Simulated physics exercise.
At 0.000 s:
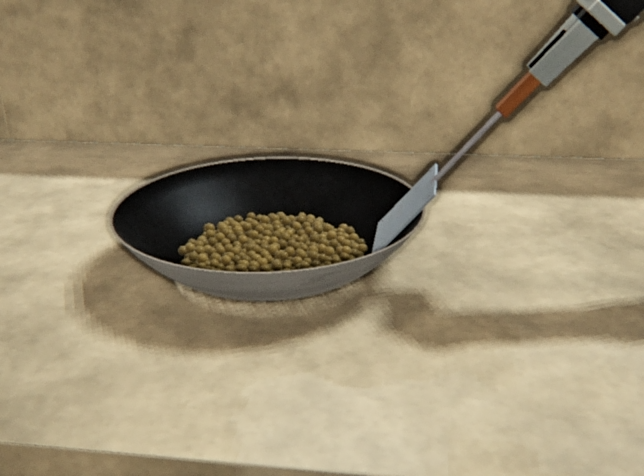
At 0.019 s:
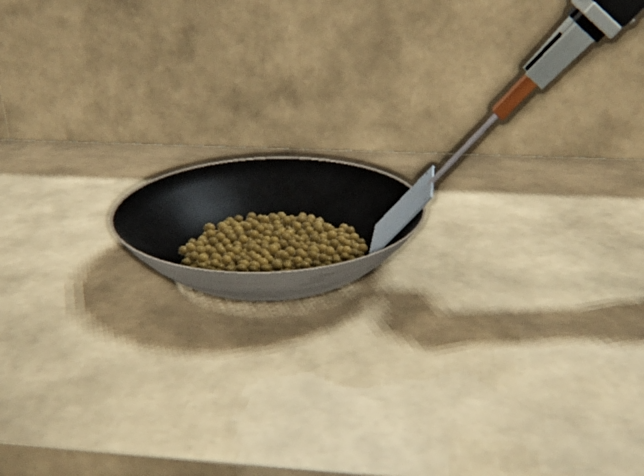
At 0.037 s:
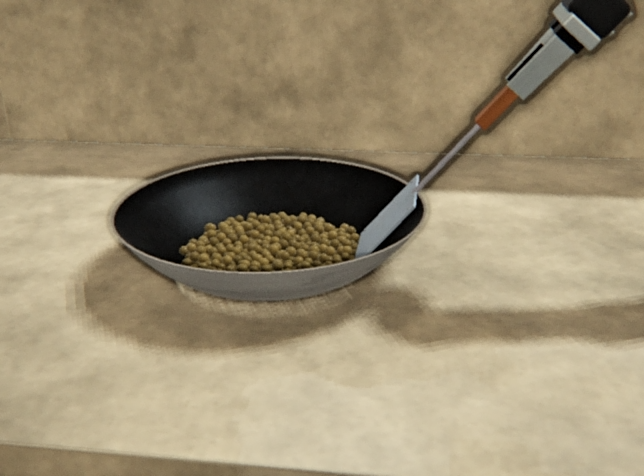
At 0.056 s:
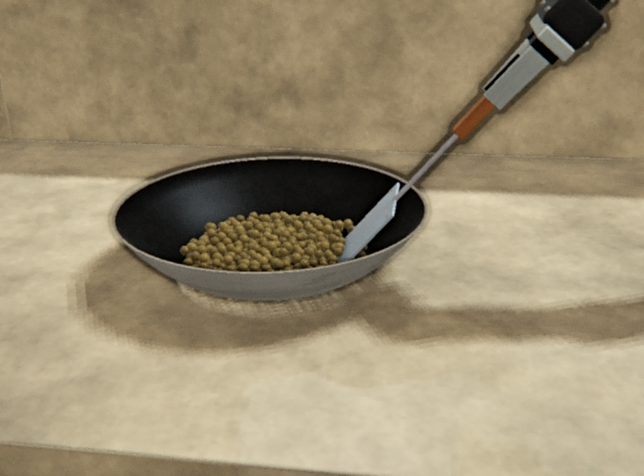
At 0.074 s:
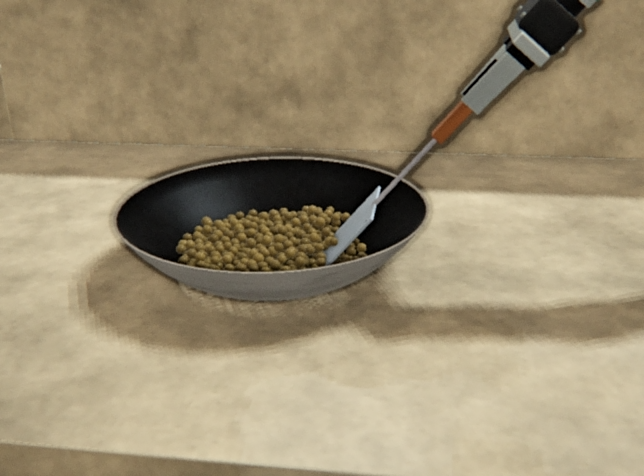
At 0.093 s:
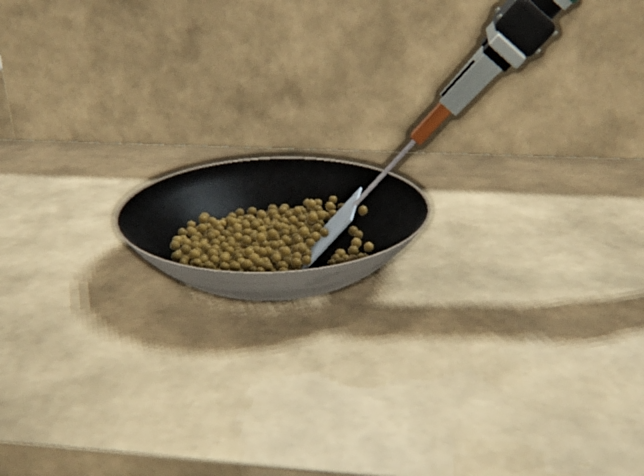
In this clip, a robot arm holding a spatula lowers its blade slightly and moves it leftward into a heap of small tan beads in a black wok, pushing the heap a little to the left as some beads slip behind the blade.
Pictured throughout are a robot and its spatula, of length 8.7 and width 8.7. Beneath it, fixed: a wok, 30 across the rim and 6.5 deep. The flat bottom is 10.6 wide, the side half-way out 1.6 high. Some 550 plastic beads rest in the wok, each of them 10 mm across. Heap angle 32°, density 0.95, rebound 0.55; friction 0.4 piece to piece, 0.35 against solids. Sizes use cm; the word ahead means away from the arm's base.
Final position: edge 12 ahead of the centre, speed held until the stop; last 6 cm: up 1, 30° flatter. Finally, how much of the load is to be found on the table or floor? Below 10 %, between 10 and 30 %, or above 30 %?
Above 30 %.
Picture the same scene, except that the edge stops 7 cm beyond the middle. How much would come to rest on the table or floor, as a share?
Then roughly 0 percent would finish on the table or floor.
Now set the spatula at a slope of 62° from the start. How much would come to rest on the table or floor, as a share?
Then roughly 40 percent.
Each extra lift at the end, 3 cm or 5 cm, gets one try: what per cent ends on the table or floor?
First try around 35 percent, second try around 35 percent.
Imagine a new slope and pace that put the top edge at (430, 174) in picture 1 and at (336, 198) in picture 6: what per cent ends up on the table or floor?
Off the vessel, on the table or floor: Some 40 percent.
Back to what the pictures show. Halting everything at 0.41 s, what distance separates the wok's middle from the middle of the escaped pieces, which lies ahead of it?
I reckon roughly 24 centimetres.
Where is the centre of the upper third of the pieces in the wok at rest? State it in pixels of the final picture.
The centre sits close to (224, 251).
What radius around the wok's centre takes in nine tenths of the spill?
About 60 cm.
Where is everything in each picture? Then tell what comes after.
Spatula top edge at (436, 179), sloping 50°; upper third of the load around (274, 248), from x 185 to 365, top at y 215; 546 in the wok, in the first frame.
Spatula top edge at (433, 181), sloping 50°; upper third of the load around (274, 248), from x 185 to 365, top at y 215, in the second frame.
Spatula top edge at (417, 190), sloping 50°; upper third of the load around (275, 248), from x 185 to 365, top at y 215, in the third frame.
Spatula top edge at (396, 198), sloping 50°; upper third of the load around (279, 247), from x 185 to 360, top at y 215, in the fourth frame.
Spatula top edge at (376, 202), sloping 50°; upper third of the load around (278, 241), from x 180 to 365, top at y 210, in the fifth frame.
Spatula top edge at (357, 203), sloping 50°; upper third of the load around (272, 239), from x 175 to 370, top at y 200; 546 in the wok, in the sixth frame.
By 0.14 s, sloping 50°, highest piece 7 above the table; 546 in the wok.
By 0.18 s, sloping 43°, highest piece 8 above the table; 546 in the wok.
By 0.41 s, sloping 20°, highest piece 14 above the table; 326 in the wok, 71 on the table or floor, 149 on the blade or in flight.
By 1.46 s, sloping 20°, highest piece 3 above the table; 326 in the wok, 220 on the table or floor.
Final count, 326 in the wok, 220 on the table or floor. That is 40 % on the table or floor.
